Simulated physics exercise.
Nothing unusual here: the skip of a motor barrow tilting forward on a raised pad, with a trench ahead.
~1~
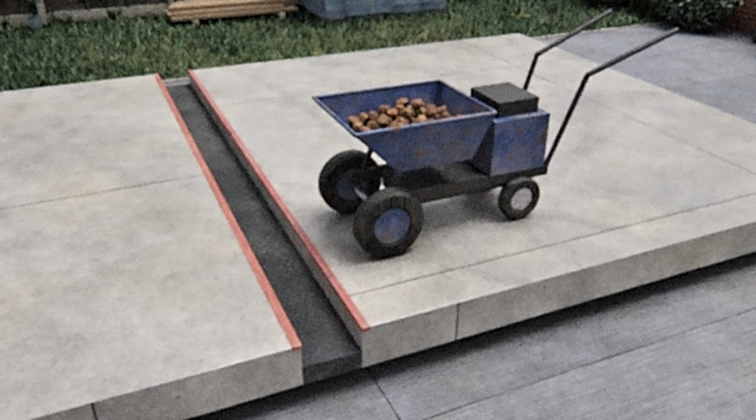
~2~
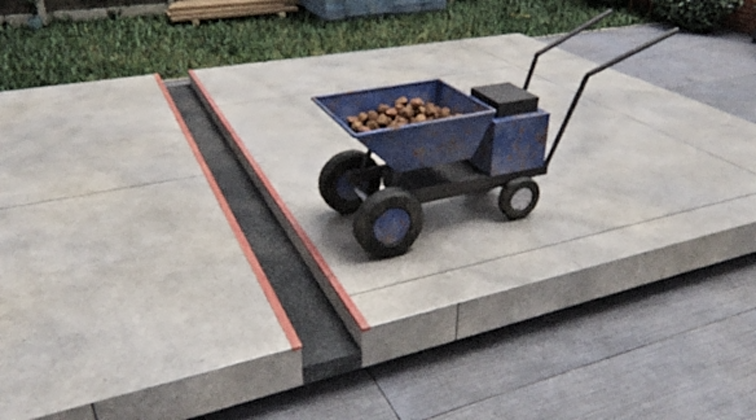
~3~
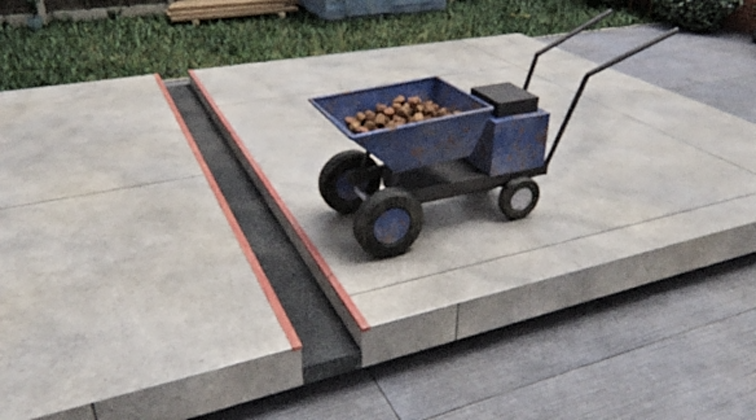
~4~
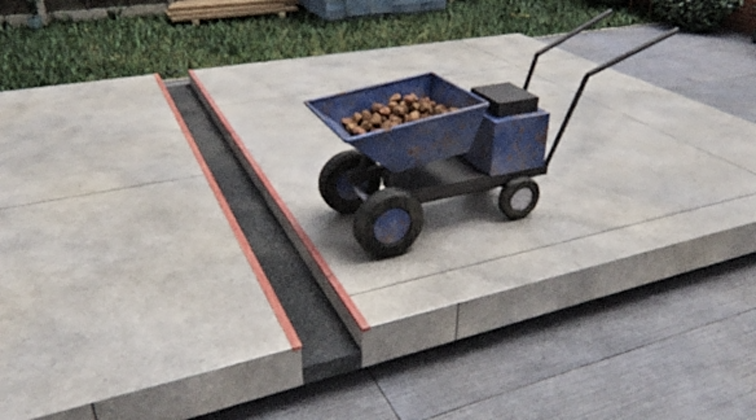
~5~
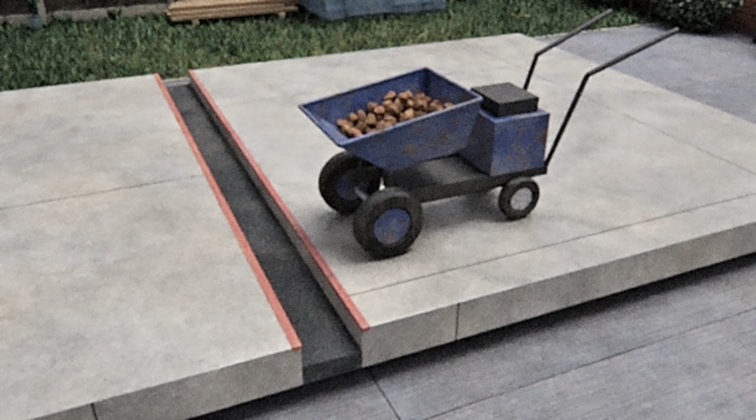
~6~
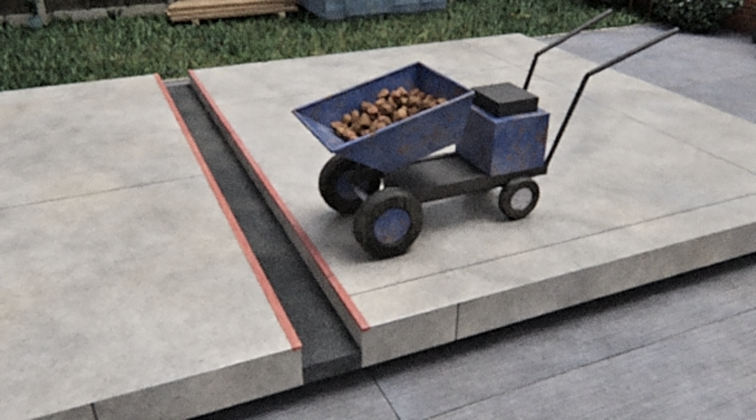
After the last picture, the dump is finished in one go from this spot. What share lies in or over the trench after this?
Most stays out.
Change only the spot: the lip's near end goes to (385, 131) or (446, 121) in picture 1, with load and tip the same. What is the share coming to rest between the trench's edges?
80 and 40 in a hundred, in that order.
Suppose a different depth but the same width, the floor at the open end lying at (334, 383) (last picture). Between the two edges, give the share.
30 %, roughly.
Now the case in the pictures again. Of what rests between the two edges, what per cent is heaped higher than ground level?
Roughly 5 percent of them.
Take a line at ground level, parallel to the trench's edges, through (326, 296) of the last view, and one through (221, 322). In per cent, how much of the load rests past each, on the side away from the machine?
In order, some 100 % then some 20 %.
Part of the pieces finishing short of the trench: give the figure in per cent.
Near 0 in every hundred.
Soon, skip tipped steeply; all in the skip.
A while on, skip tipped steeply; about two thirds in the skip; a small part in or heaped over the trench; about a quarter beyond it; a stray few falling.
Towards the end, skip tipped right over; about a third in or heaped over the trench; about two thirds beyond it.
Finally, skip tipped right over; about a third in or heaped over the trench; about two thirds beyond it.
